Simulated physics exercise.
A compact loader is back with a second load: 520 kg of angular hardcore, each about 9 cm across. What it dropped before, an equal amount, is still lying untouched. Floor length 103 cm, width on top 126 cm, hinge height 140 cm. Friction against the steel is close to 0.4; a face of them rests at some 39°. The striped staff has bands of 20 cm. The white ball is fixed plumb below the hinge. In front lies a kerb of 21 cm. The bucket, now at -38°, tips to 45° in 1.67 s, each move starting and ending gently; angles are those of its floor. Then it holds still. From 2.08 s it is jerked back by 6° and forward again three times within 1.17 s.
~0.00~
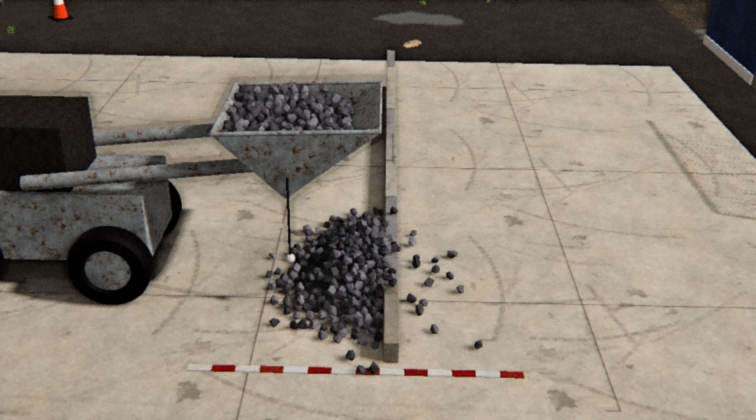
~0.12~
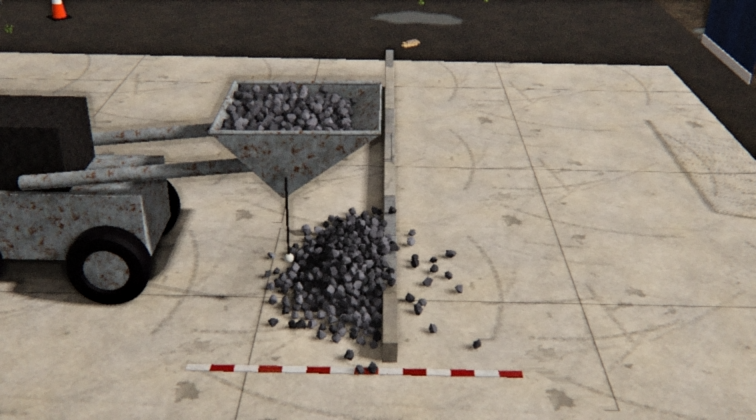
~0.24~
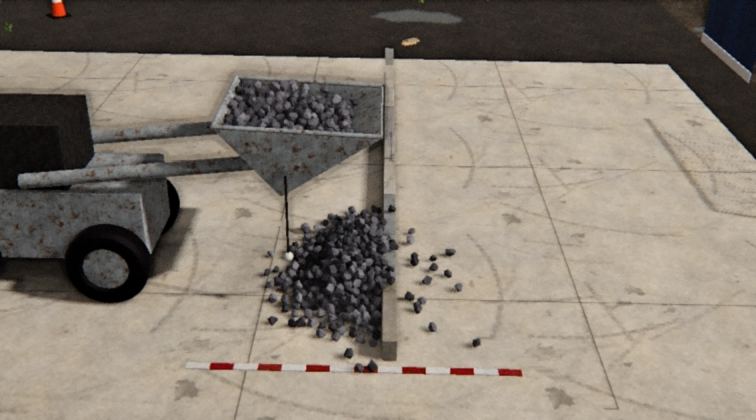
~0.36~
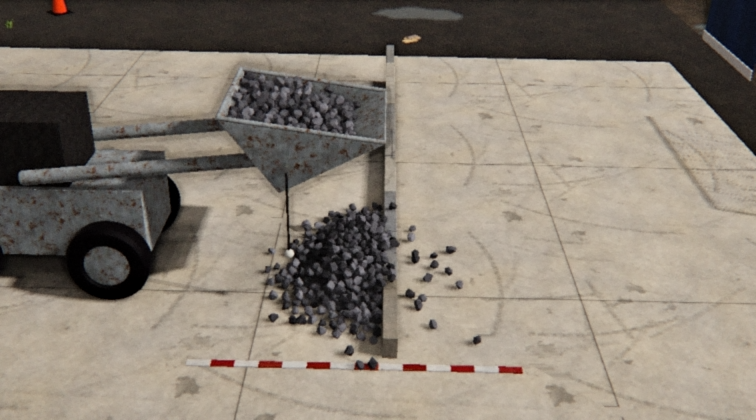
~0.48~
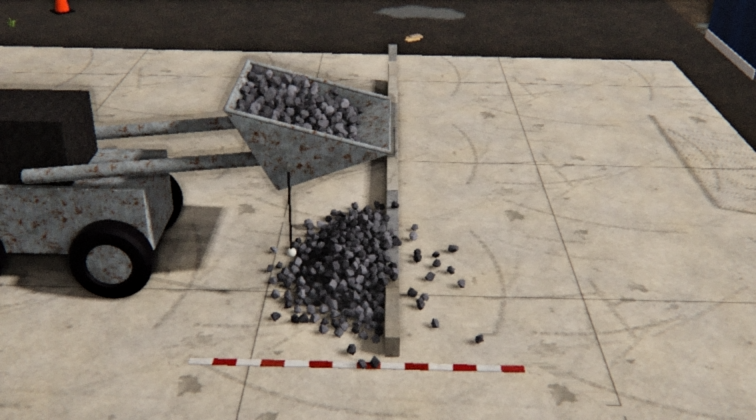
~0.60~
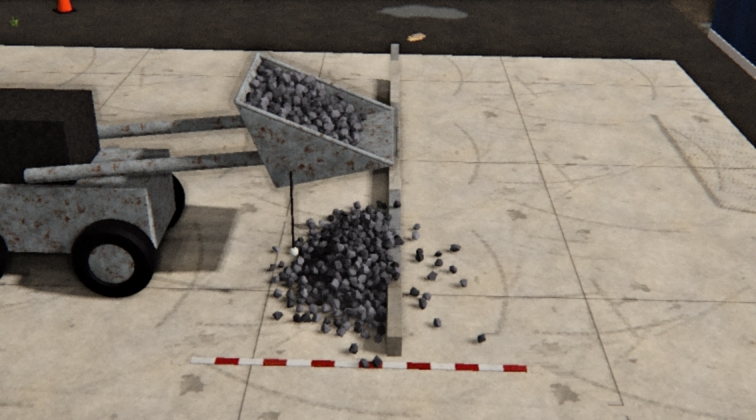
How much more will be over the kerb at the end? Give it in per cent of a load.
Roughly 57 per cent of a load more.
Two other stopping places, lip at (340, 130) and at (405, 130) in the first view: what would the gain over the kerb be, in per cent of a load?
First some 10, then 85 per cent.
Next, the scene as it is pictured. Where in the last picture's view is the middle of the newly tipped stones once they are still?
Near (410, 256).
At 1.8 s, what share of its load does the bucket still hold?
It holds some 35 per cent.
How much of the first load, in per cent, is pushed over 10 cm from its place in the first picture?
Roughly 5 per cent of them.
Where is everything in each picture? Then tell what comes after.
In the first picture, the bucket is at -38°, its lip at (380, 132); the top of the load is at (275, 92). The earlier load is highest near (350, 241), 35 cm above ground level, 97 % on this side of the kerb, 3 % over the kerb.
In the second picture, lip at (380, 133), floor tilted -37°, highest stones at (274, 91); the stones move at 0.1 m/s on average.
In the third picture, the bucket is at -33°, its lip at (382, 137); the top of the load is at (269, 89); the stones move at 0.2 m/s on average.
In the fourth picture, lip at (385, 143), floor tilted -28°, highest stones at (258, 87); the stones move at 0.2 m/s on average.
In the fifth picture, the bucket is at -21°, its lip at (390, 153); the top of the load is at (259, 81); the stones move at 0.3 m/s on average.
In the sixth picture, the bucket is at -14°, its lip at (393, 165); the top of the load is at (266, 78); the stones move at 0.3 m/s on average.
After 1.2 s the floor is at 32°; in per cent of one load, 99 in the bucket, 98 on this side of the kerb, 3 over the kerb; the foremost stones are at (450, 280).
After 1.8 s the floor is at 45°; in per cent of one load, 36 in the bucket, 150 on this side of the kerb, 14 over the kerb; the foremost stones are at (451, 261).
After 3.7 s the floor is at 45°; in per cent of one load, 0 in the bucket, 140 on this side of the kerb, 60 over the kerb; the foremost stones are at (531, 276).
After 6.6 s the floor is at 45°; in per cent of one load, 0 in the bucket, 140 on this side of the kerb, 60 over the kerb; the foremost stones are at (531, 276). Net gain over the kerb, 57.
